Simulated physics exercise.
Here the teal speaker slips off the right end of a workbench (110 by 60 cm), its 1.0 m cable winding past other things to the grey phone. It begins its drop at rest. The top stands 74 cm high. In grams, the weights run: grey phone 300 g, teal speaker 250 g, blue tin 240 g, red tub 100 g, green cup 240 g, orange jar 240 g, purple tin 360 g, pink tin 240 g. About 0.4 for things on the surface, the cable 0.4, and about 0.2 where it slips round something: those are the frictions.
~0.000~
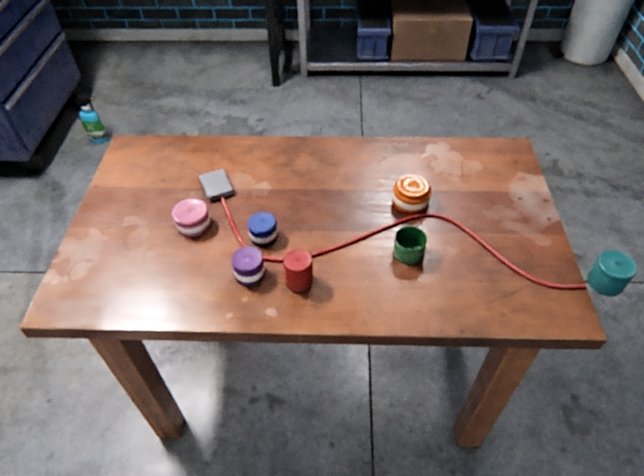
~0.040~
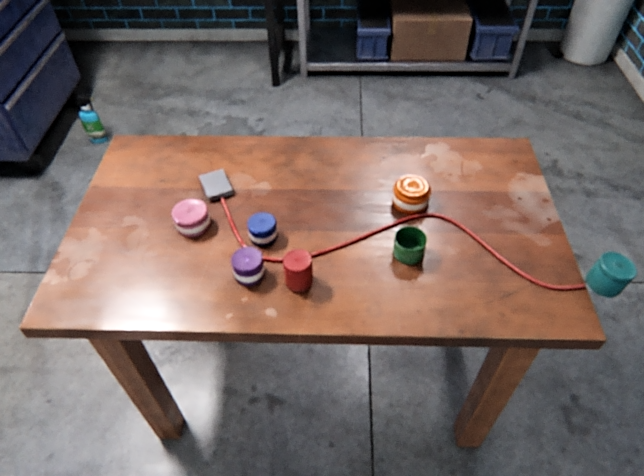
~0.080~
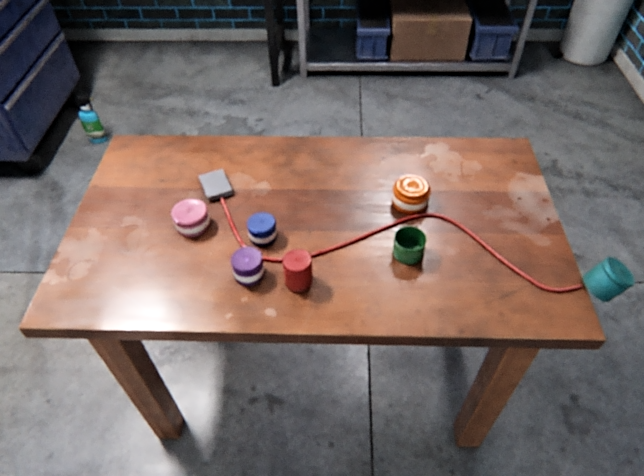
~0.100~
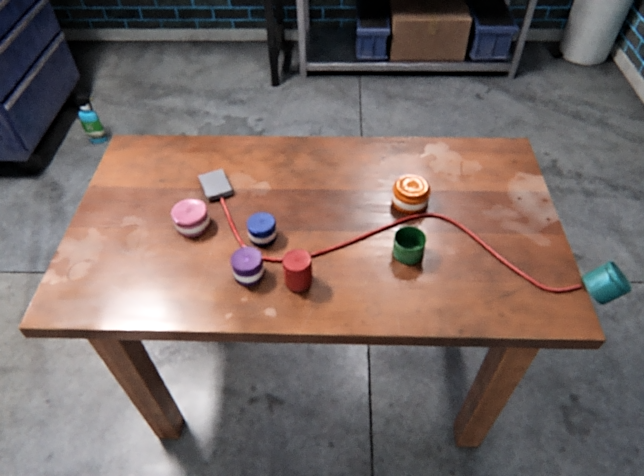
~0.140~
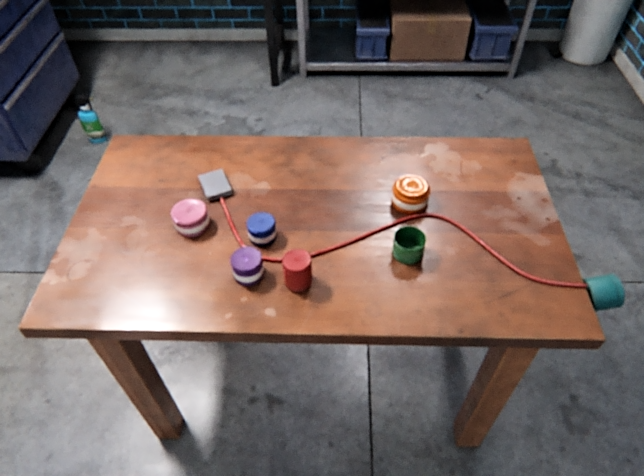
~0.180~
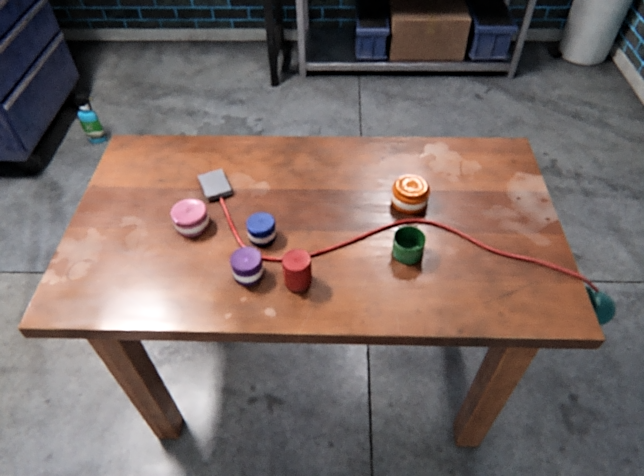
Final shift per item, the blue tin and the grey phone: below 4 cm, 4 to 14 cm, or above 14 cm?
Blue tin 4 to 14 cm, grey phone 4 to 14 cm.
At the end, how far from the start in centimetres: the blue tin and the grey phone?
Final offset from start: Blue tin = 8 cm, grey phone = 8 cm.
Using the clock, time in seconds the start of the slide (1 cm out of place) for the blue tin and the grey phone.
Blue tin 0.28 s; grey phone 0.30 s, roughly.
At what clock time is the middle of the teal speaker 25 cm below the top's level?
At about 0.75 s.
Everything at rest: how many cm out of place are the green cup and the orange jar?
Green cup roughly 0 cm, orange jar roughly 0 cm.
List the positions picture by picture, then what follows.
In the first picture, shows, blue tin (262, 221); grey phone (216, 182); cable runs through (536, 280) (462, 226) (384, 228) (235, 231).
In the second picture, shows, teal speaker (617, 265); cable runs through (535, 281) (384, 228) (235, 231).
In the third picture, shows, teal speaker (609, 280); cable runs through (534, 282) (383, 228) (235, 231).
In the fourth picture, shows, teal speaker (607, 283); cable runs through (534, 282) (383, 228) (235, 231).
In the fifth picture, shows, teal speaker (601, 293); cable runs through (536, 279) (383, 228) (234, 231).
In the sixth picture, shows, blue tin (260, 222); grey phone (214, 182); cable runs through (557, 267) (466, 236) (383, 228) (234, 231).
By 0.4 s, the cable's tail end at (227, 203); blue tin 6 cm off its start, grey phone 2 cm off its start, teal speaker over the edge.
By 0.7 s, the cable's tail end at (229, 203); blue tin 7 cm off its start, grey phone 3 cm off its start, teal speaker over the edge.
By 0.9 s, the cable's tail end at (240, 205); blue tin 7 cm off its start at (281, 202), grey phone 5 cm off its start at (227, 192), teal speaker over the edge.
By 1.2 s, the cable's tail end at (250, 209); blue tin 8 cm off its start, grey phone 7 cm off its start, teal speaker over the edge.
By 2.4 s, the cable's tail end at (250, 209); blue tin 8 cm off its start at (284, 199), grey phone 7 cm off its start at (236, 197), teal speaker over the edge.
